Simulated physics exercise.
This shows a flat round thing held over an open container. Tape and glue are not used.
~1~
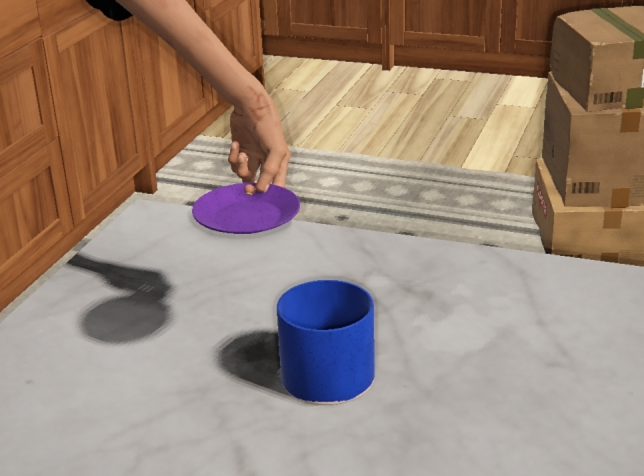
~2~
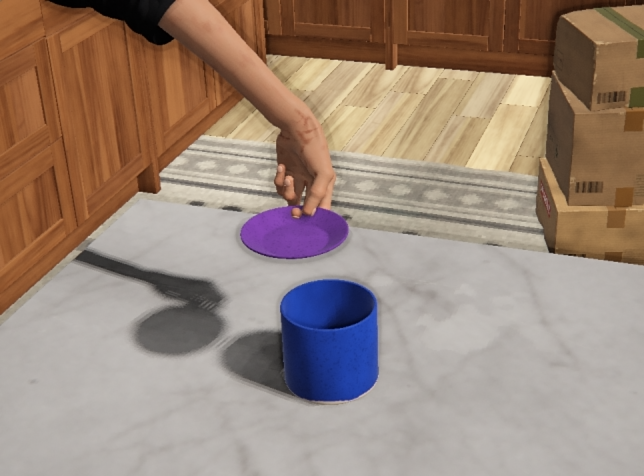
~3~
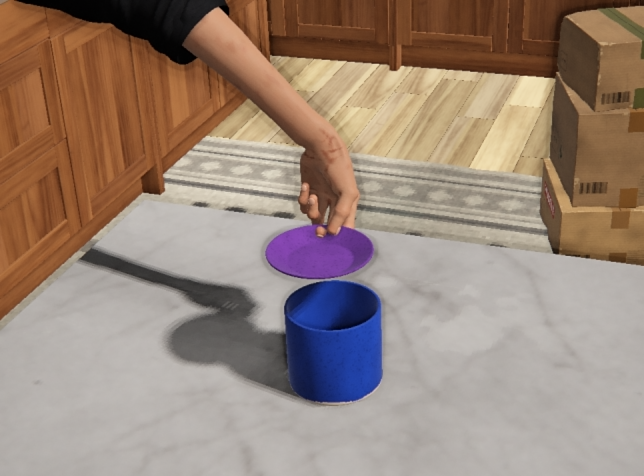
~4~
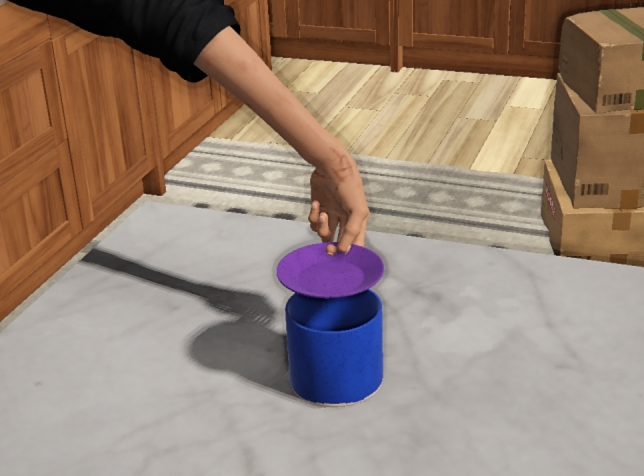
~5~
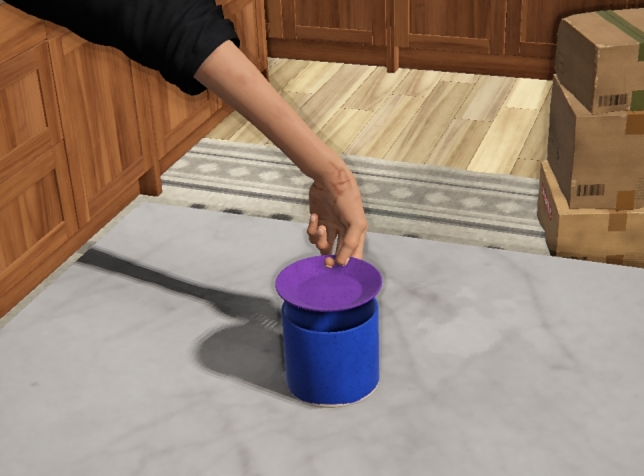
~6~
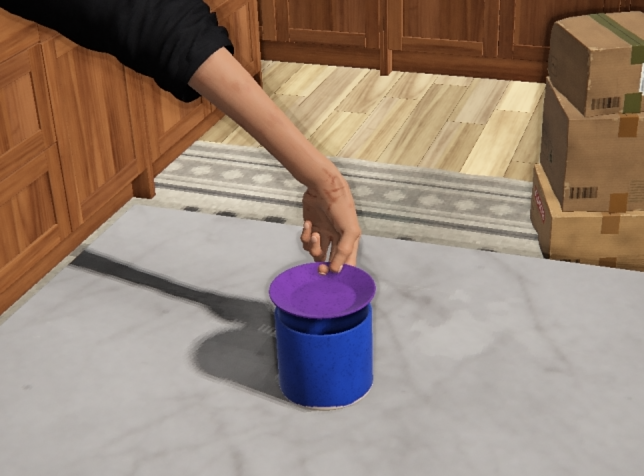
In this clip, a hand carries a purple saucer rightward above a marble counter toward an open blue container, then lowers it onto the container's top, with the fingers still holding the saucer's edge.
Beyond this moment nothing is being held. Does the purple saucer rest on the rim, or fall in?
It does not fall through.
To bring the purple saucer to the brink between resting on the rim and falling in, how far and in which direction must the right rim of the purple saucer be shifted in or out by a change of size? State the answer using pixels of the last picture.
Shift needed: About 8 pixels, direction left.
Then, 0.10 s on from there, purple saucer moving near (323, 303).
Then, 0.58 s on from there, purple saucer sitting on the rim near (323, 303).
In the end, the purple saucer works as a lid, near (323, 303).
